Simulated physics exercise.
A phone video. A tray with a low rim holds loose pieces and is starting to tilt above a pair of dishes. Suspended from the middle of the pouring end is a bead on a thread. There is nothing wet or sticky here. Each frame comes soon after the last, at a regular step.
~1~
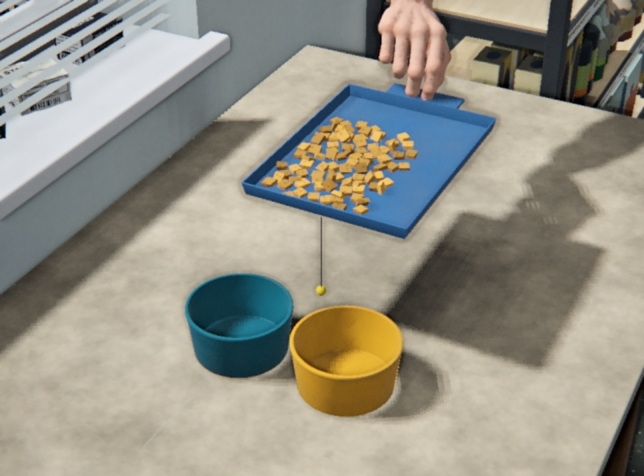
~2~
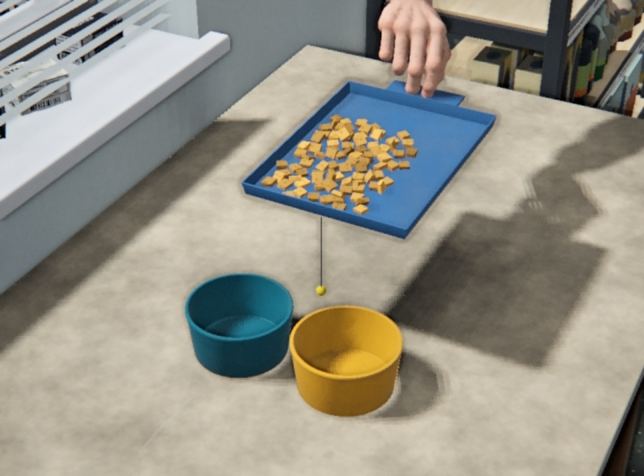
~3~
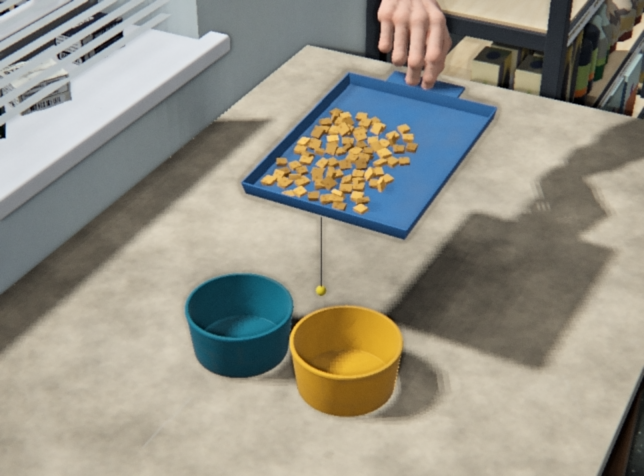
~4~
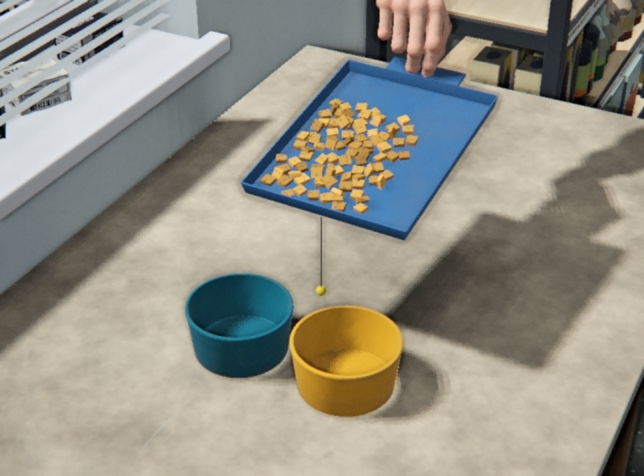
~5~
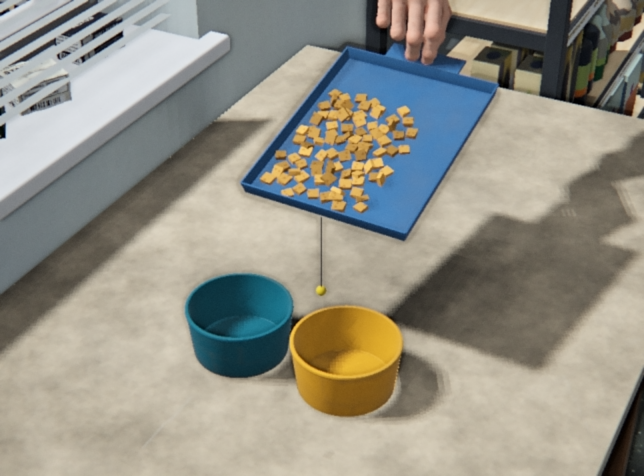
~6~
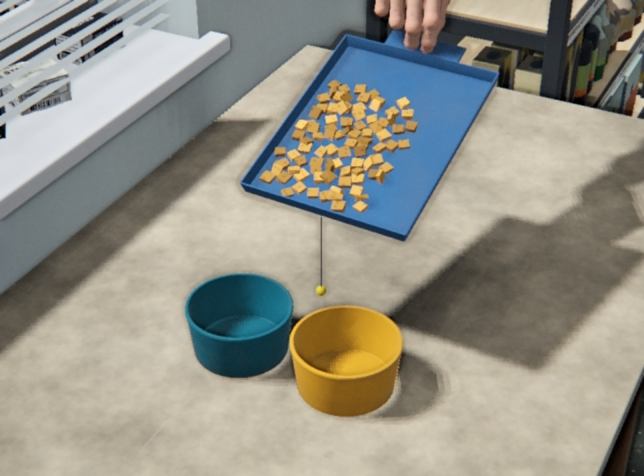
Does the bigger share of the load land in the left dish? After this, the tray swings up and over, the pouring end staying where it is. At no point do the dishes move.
Pretty sure the heavier pile builds up on the right there.
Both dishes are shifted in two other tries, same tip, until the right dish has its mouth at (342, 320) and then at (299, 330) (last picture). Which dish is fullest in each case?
The first time the right-side one comes out ahead, then the right-side one the second time.
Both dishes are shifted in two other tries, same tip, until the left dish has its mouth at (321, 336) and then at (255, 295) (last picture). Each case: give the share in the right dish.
First try: Roughly 0 per cent; second try: Roughly 50 per cent.
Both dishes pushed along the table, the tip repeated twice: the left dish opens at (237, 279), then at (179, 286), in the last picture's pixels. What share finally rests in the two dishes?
About 50% and about 60%.
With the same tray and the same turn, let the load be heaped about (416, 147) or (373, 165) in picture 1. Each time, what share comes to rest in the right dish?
First case around 70 %, second case around 70 %.
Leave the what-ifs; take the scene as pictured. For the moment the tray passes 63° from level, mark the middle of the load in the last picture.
Its middle sits at about pixel (322, 191).
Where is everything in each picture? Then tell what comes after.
The first picture shows corners of the pouring end near (245, 182) and (405, 226), level; middle of the load near (352, 164), cereal squares; left dish near (213, 352); right dish near (321, 390); bead on its thread near (321, 291).
The second picture shows corners of the pouring end near (245, 182) and (405, 227), level; middle of the load near (352, 162).
The third picture shows corners of the pouring end near (245, 182) and (405, 228), tipped barely, lowest at the right corner; middle of the load near (352, 159).
The fourth picture shows corners of the pouring end near (245, 182) and (404, 229), tipped a little, lowest at the right corner; middle of the load near (352, 154).
The fifth picture shows corners of the pouring end near (244, 181) and (404, 230), tipped a little, lowest at the right corner; middle of the load near (352, 149).
The sixth picture shows corners of the pouring end near (244, 182) and (404, 232), tipped clearly, lowest at the right corner; middle of the load near (351, 144); left dish near (213, 352); right dish near (321, 390).
Shortly afterwards, tray tipped steeply; all but a few on the tray; only a few in the air.
Next, tray tipped past a quarter turn; near a third on the tray; near a quarter in the right dish; a little in the left dish; a little outside both; near a third in the air.
Some moments later, tray tipped past a quarter turn; near two thirds in the right dish; near a quarter in the left dish; near a quarter outside both.
In the end, tray tipped past a quarter turn; near two thirds in the right dish; near a quarter in the left dish; near a quarter outside both.
